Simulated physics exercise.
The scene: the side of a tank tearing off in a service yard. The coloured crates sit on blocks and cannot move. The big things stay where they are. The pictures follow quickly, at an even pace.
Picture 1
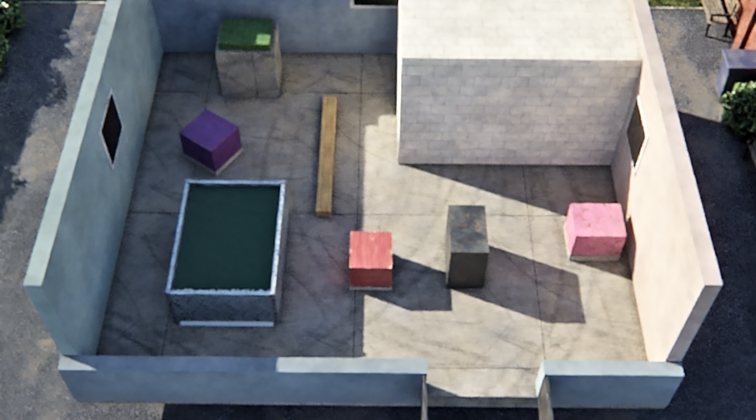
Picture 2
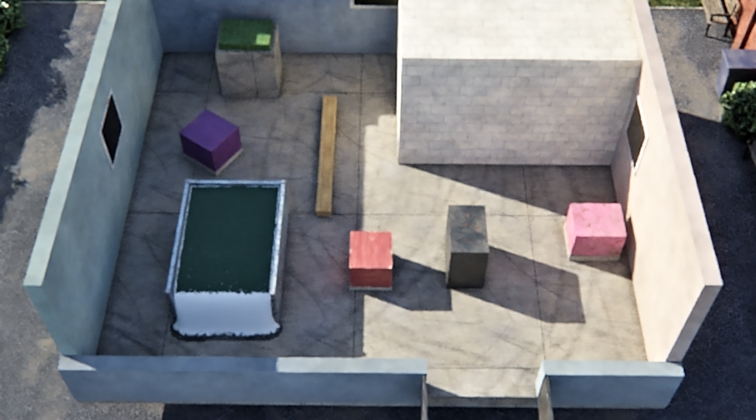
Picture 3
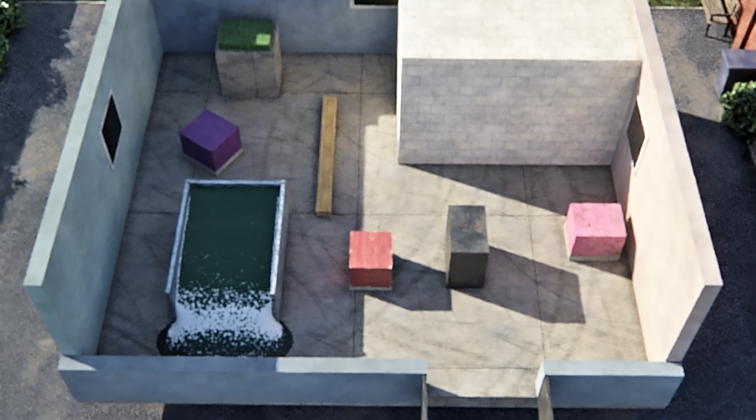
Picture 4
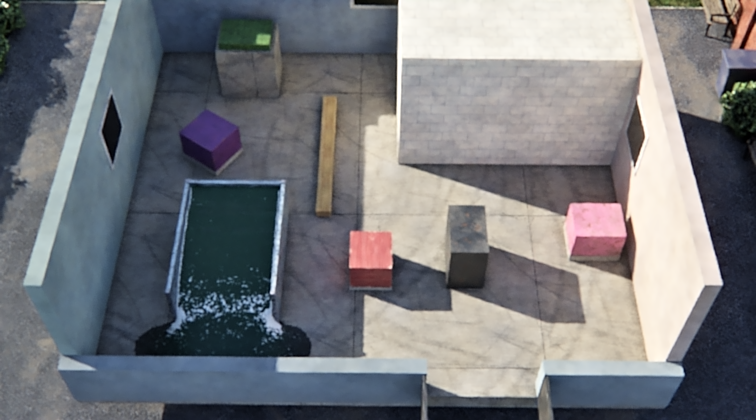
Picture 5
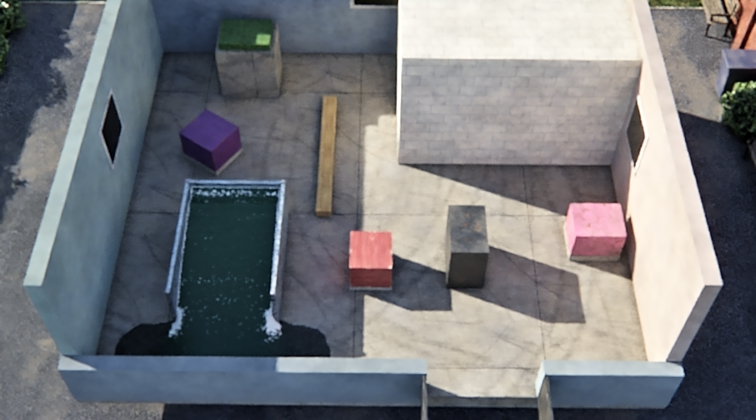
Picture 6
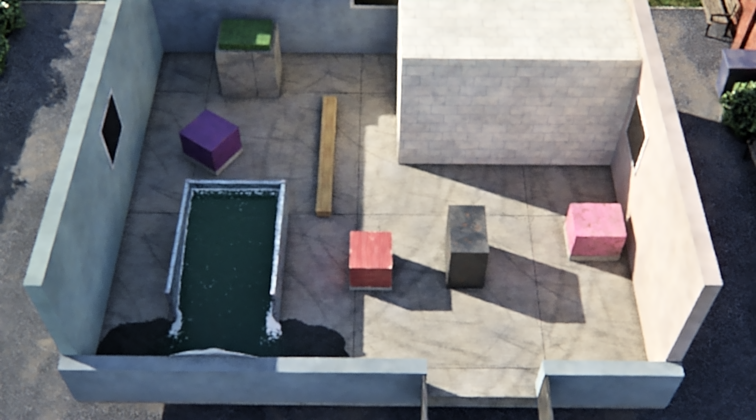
The clip opens on a walled yard with colored blocks, a wooden beam and an open tank of dark green water, still at first. The tank's near side gives way and water pours out in white foam, then spreads left and right in dark pools along the front wall.
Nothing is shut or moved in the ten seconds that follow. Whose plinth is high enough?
The pink crate gets wet; the red crate gets wet; the purple crate gets wet.
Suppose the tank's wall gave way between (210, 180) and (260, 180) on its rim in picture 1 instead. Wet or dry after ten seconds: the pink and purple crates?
One by one: The pink crate stays dry; the purple crate is topped.
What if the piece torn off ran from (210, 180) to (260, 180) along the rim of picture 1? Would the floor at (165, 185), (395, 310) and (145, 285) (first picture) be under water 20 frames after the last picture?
As listed: Flooded, clear, flooded.
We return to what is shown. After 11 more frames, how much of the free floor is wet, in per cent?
Roughly 30 per cent.
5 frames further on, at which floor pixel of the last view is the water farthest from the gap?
Near (465, 382).
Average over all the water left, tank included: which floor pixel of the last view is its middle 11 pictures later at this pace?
Near (239, 317).
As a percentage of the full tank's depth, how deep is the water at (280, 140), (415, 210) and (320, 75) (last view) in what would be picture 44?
Roughly 0, 2 and 2 per cent, in turn.
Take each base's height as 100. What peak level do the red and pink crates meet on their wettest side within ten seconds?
About 170 and 150 per cent.
A moment on, water covers 15 % of the floor; the pink crate not reached, the red crate not reached, the purple crate not reached.
Next, water covers 30 % of the floor; the pink crate not reached, the red crate water round its plinth, the purple crate not reached.
Then, water covers 50 % of the floor; the pink crate water round its plinth, the red crate water round its plinth, the purple crate water round its plinth.
Later, water covers 75 % of the floor; the pink crate water round its plinth, the red crate water round its plinth, the purple crate water round its plinth.
In the end, water covers 100 % of the floor; the pink crate was topped, the red crate was topped, the purple crate was topped.
